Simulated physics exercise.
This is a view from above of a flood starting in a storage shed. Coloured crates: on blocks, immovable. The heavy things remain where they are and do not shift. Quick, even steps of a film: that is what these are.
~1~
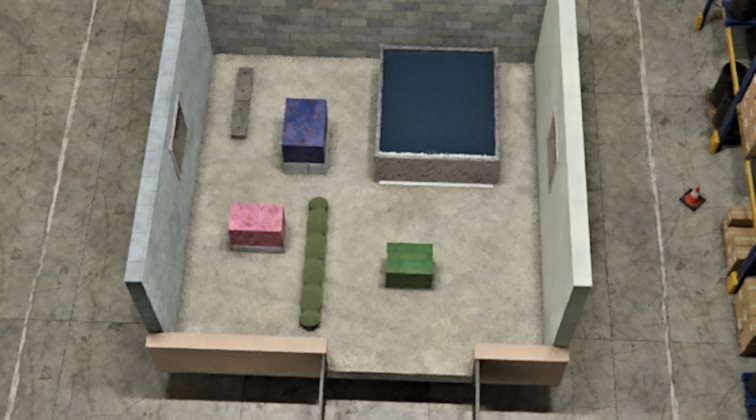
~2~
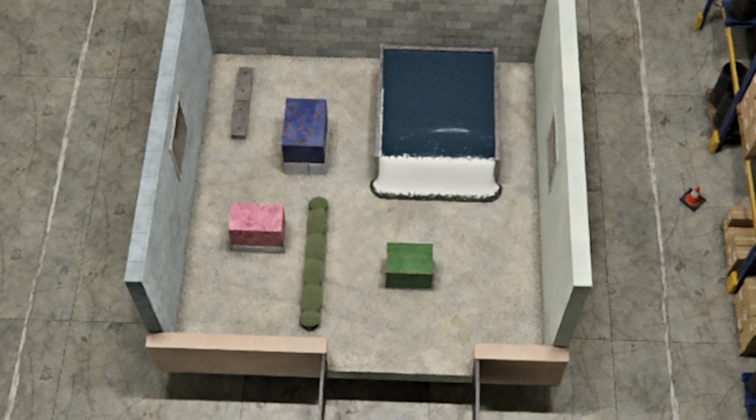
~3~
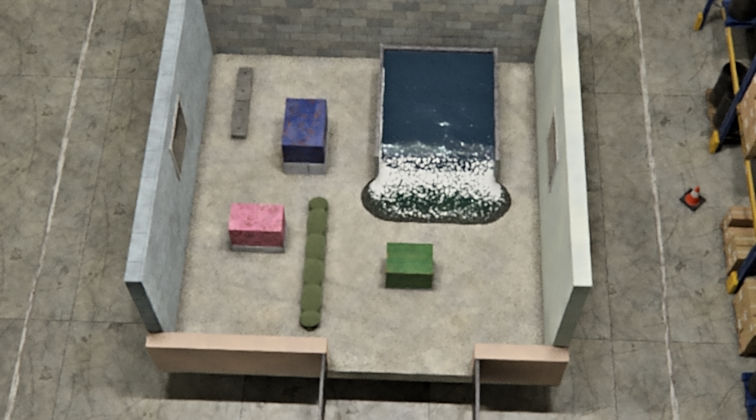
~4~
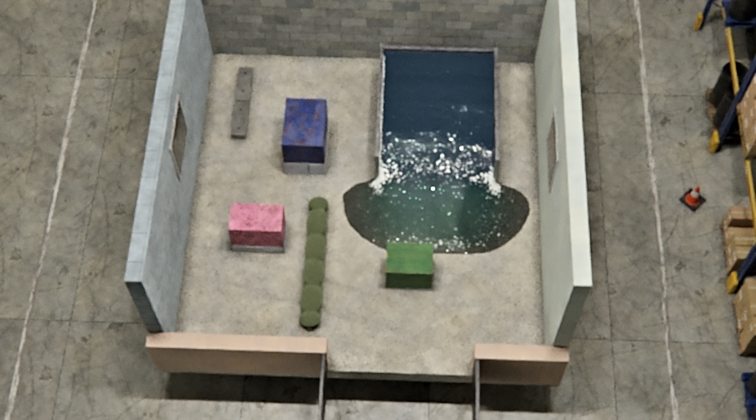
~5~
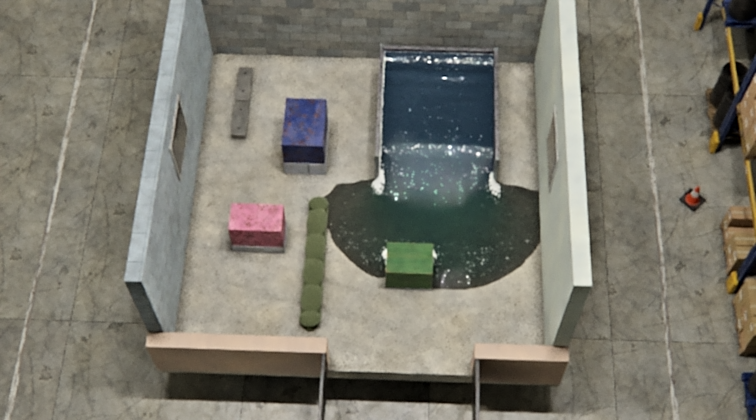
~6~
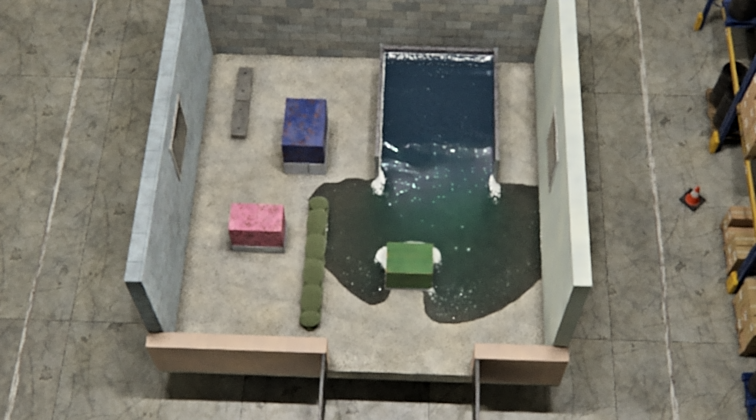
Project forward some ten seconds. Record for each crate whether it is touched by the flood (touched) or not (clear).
The blue crate is going to stay free of water; the pink crate is going to stay free of water; the green crate is going to get water on it.
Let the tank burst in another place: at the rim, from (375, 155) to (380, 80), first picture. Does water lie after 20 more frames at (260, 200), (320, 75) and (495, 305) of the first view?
Going through them in turn: Reached by the flood, then reached by the flood, then still unsoaked.
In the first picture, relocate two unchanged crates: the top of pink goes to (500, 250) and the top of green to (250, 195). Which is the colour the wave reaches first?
That would be the pink crate.
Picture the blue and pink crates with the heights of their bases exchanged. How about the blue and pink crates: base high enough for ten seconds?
Well, blue stays untouched and pink stays untouched then.
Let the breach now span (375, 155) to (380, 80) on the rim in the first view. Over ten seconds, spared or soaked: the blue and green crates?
In my view the blue crate gets reached, and the green crate gets reached.
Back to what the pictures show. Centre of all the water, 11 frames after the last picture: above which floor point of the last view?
The water's centre sits above (438, 227).
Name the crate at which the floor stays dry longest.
Go for the blue-painted one.
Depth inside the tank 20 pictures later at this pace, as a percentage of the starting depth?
Near 18 in a hundred.
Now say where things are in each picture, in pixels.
The first picture shows the water tank at (438, 104) is whole and still.
In the second picture, the front is at (498, 187), out from the gap at (436, 174).
In the third picture, water pours out at (436, 175) and has run to (506, 203).
In the fourth picture, water pours out at (436, 176) and has run to (514, 229).
In the fifth picture, the front is at (485, 280), out from the gap at (436, 176).
In the sixth picture, water pours out at (436, 176) and has run to (459, 317).
A moment on, water covers 35 % of the floor; the blue crate not reached, the pink crate not reached, the green crate water round its plinth.
Next, water covers 50 % of the floor; the blue crate water round its plinth, the pink crate water round its plinth, the green crate water round its plinth.
Then, water covers 60 % of the floor; the blue crate water round its plinth, the pink crate water round its plinth, the green crate water round its plinth.
Later, water covers 85 % of the floor; the blue crate water round its plinth, the pink crate water round its plinth, the green crate water round its plinth.
In the end, water covers 95 % of the floor; the blue crate stayed above the water, the pink crate stayed above the water, the green crate was topped.
